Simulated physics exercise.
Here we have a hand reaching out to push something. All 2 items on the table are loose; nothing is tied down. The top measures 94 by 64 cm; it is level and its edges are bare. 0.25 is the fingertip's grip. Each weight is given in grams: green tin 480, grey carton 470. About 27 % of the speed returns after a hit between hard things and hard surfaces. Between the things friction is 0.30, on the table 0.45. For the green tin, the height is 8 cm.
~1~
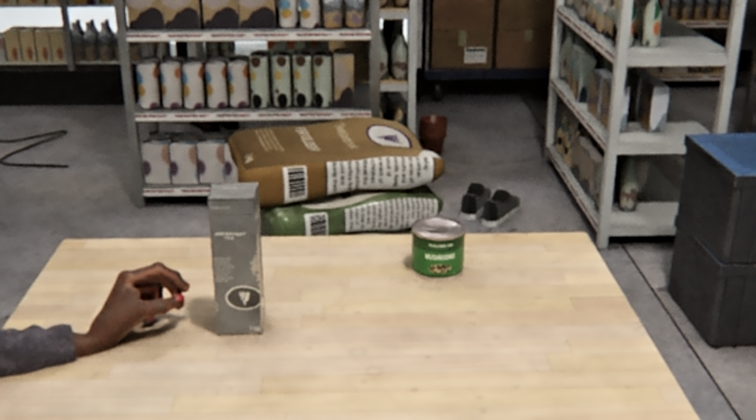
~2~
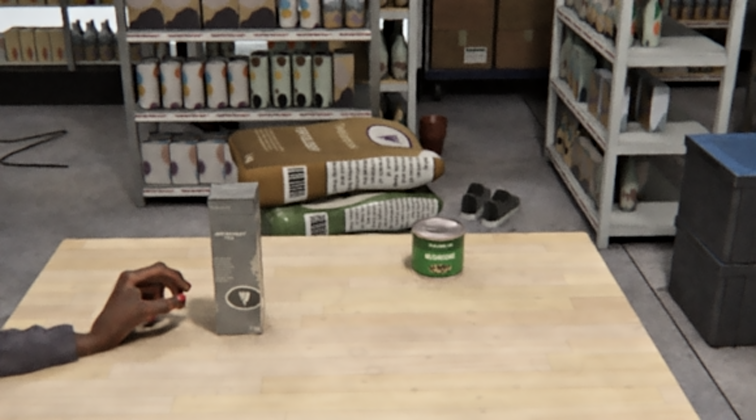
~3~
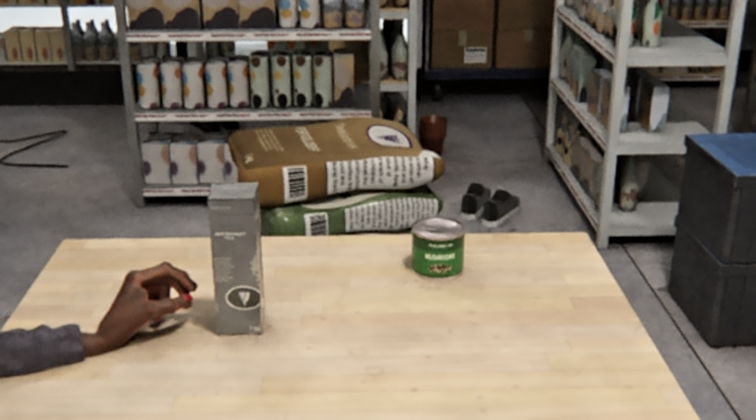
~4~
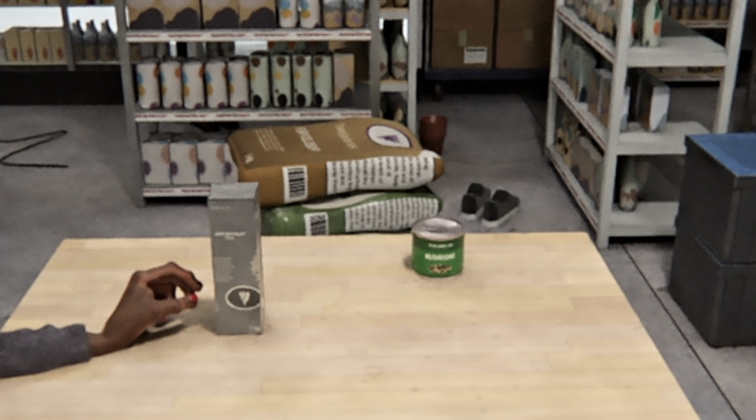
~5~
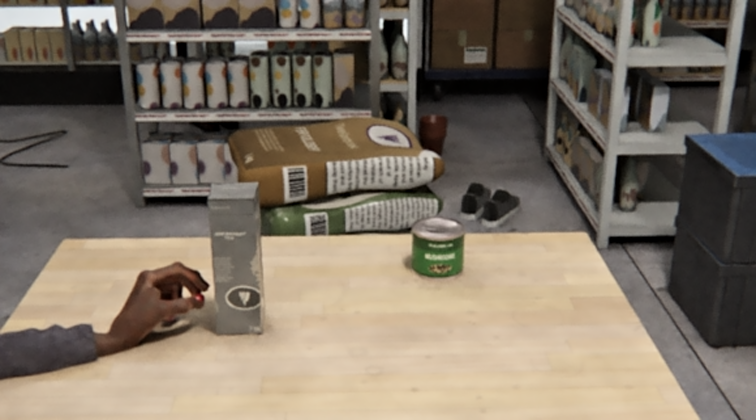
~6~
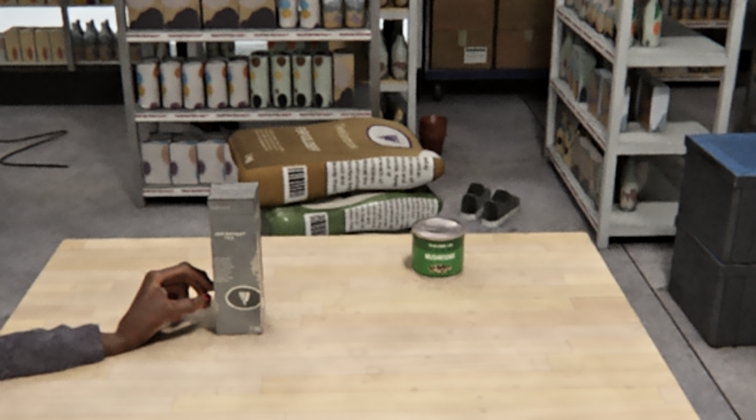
A hand with its fingers pinched together crept slowly to the right across a wooden table, closing in on a tall grey carton, while the carton and a small green tin stayed still.
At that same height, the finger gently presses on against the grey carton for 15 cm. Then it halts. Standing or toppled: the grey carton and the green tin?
Grey carton: Standing, green tin: Standing.
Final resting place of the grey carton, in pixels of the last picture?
It ends up at about (343, 258).
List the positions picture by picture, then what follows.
The first frame shows finger moved 0 cm; grey carton (238, 260); green tin (438, 248).
The second frame shows finger moved 0 cm; grey carton (238, 260); green tin (438, 248).
The third frame shows finger moved 1 cm; grey carton (238, 260); green tin (438, 248).
The fourth frame shows finger moved 2 cm; grey carton (238, 260); green tin (438, 248).
The fifth frame shows finger moved 3 cm; grey carton (238, 260); green tin (438, 248).
The sixth frame shows finger moved 4 cm; grey carton (238, 260); green tin (438, 248).
Then, 0.40 s after the last picture, finger moved 7 cm; grey carton slid 3 cm near (255, 259).
Then, 0.90 s after the last picture, finger moved 11 cm; grey carton slid 7 cm near (283, 258).
Then, 1.40 s after the last picture, finger moved 15 cm; grey carton slid 11 cm near (312, 258).
Then, 1.80 s after the last picture, finger moved 18 cm; grey carton slid 14 cm near (334, 258).
At rest, not toppled but over 5 cm from the start, grey carton; green tin in place, give or take 5 cm. Seen from the same camera at the end, grey carton near (343, 258), green tin near (438, 248).
